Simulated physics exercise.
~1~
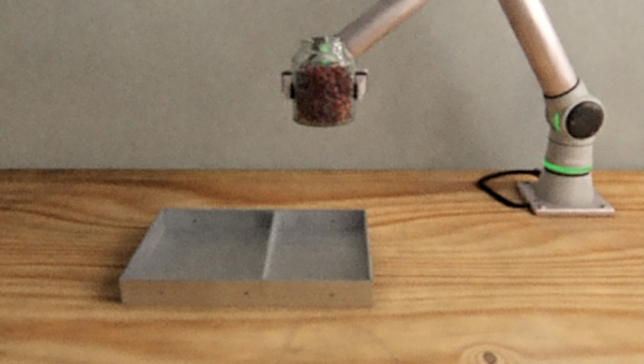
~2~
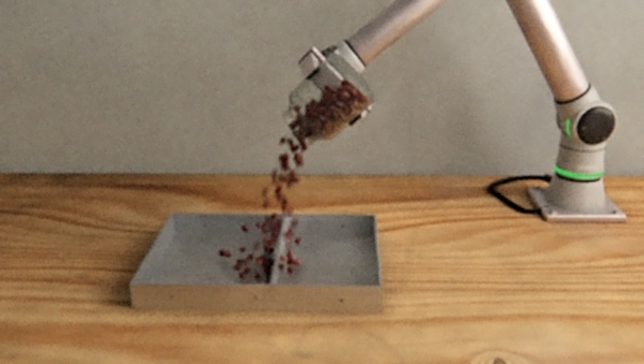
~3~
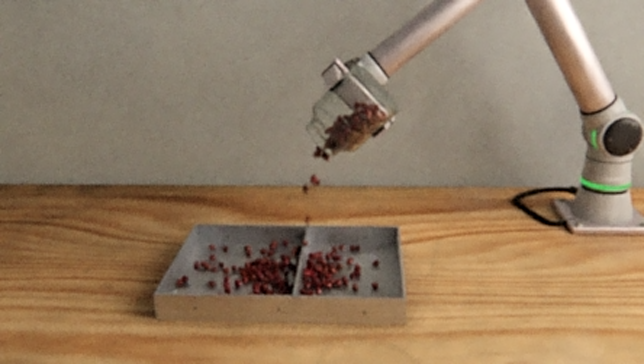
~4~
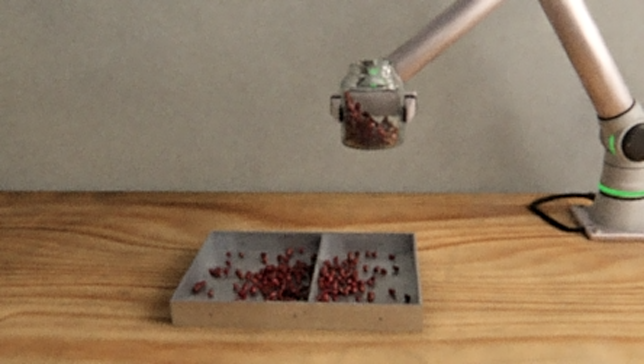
At first, a robot arm holds an upright glass jar of dark red beans above an empty gray tray, split in two by a low wall, on a wooden table. The arm tips the jar steeply to the left, and beans pour in a stream around the dividing wall. They scatter into both parts of the tray while the flow thins to a few falling beans. The arm then turns the jar upright again. It ends with some beans still in the jar and the rest spread across both sides of the tray.
